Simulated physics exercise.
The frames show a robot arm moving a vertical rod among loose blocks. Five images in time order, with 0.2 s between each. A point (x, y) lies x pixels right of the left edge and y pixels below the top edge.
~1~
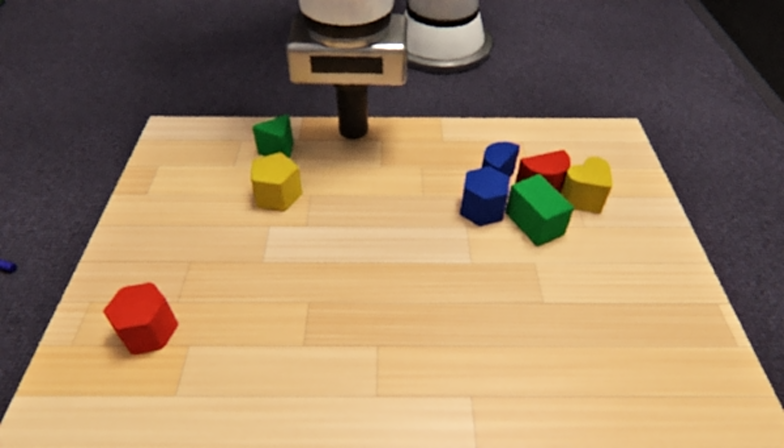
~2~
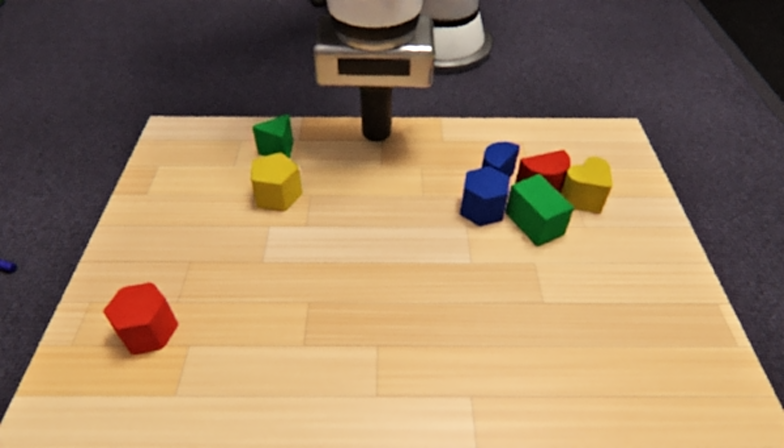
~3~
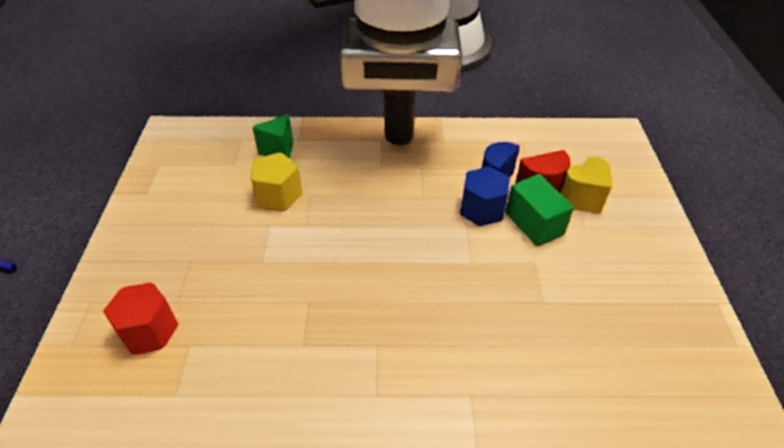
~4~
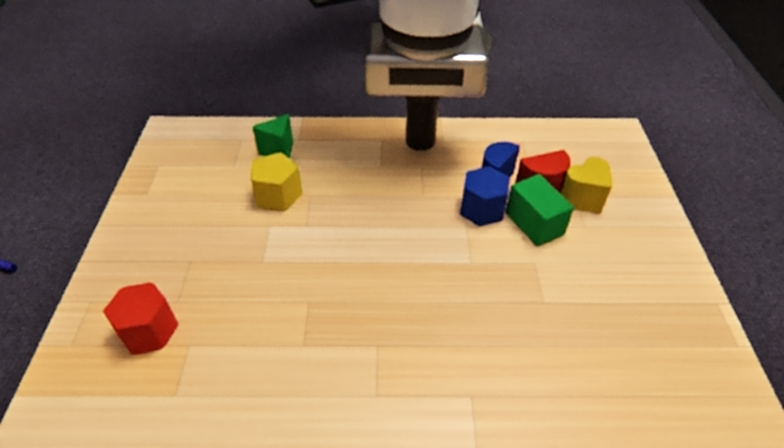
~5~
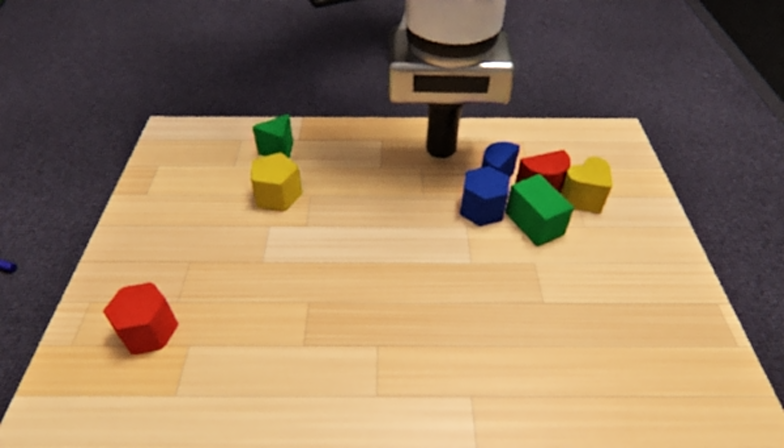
Robot arm sliding a black vertical rod rightward along the far side of a wooden board, the scattered coloured blocks staying still.
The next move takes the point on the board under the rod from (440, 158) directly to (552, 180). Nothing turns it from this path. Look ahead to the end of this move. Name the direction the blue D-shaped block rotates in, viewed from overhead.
It makes a clockwise turn.
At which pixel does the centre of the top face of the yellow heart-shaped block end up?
The centre of its top face lies at (617, 180).
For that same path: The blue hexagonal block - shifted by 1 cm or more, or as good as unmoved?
The blue hexagonal block keeps its place.
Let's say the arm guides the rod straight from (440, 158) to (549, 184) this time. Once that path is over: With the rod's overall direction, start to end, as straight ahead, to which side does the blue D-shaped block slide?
Facing from start to end, it will go to the right.
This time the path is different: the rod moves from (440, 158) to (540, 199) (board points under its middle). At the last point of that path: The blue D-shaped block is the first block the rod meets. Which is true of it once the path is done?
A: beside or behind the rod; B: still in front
B - still in front.
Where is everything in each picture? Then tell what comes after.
Lower end of the rod at (354, 132), tops of blocks, blue hexagonal block at (487, 181), blue D-shaped block at (500, 152), green oblong at (543, 195), red D-shaped block at (549, 161), yellow heart-shaped block at (593, 172), in the first picture.
Rod at (377, 134), blocks as before, in the second picture.
Rod at (399, 137), blocks as before, in the third picture.
Rod at (420, 143), blocks as before, in the fourth picture.
Rod at (441, 150), blue hexagonal block at (487, 181), blue D-shaped block at (500, 152), green oblong at (543, 195), red D-shaped block at (549, 161), yellow heart-shaped block at (593, 172), in the fifth picture.
The first path, step by step. One third of the way, rod at (478, 157); blue D-shaped block at (505, 154).
Two thirds of the way, rod at (516, 165); blue D-shaped block at (531, 167), turned 20° clockwise; red D-shaped block at (568, 171), turned 25° anticlockwise; yellow heart-shaped block at (609, 176), turned 20° anticlockwise.
At the end, rod at (555, 172); blue hexagonal block not moved; blue D-shaped block at (540, 171), turned 40° clockwise; green oblong at (546, 201); red D-shaped block at (579, 181), turned 25° anticlockwise; yellow heart-shaped block at (617, 180), turned 45° anticlockwise.
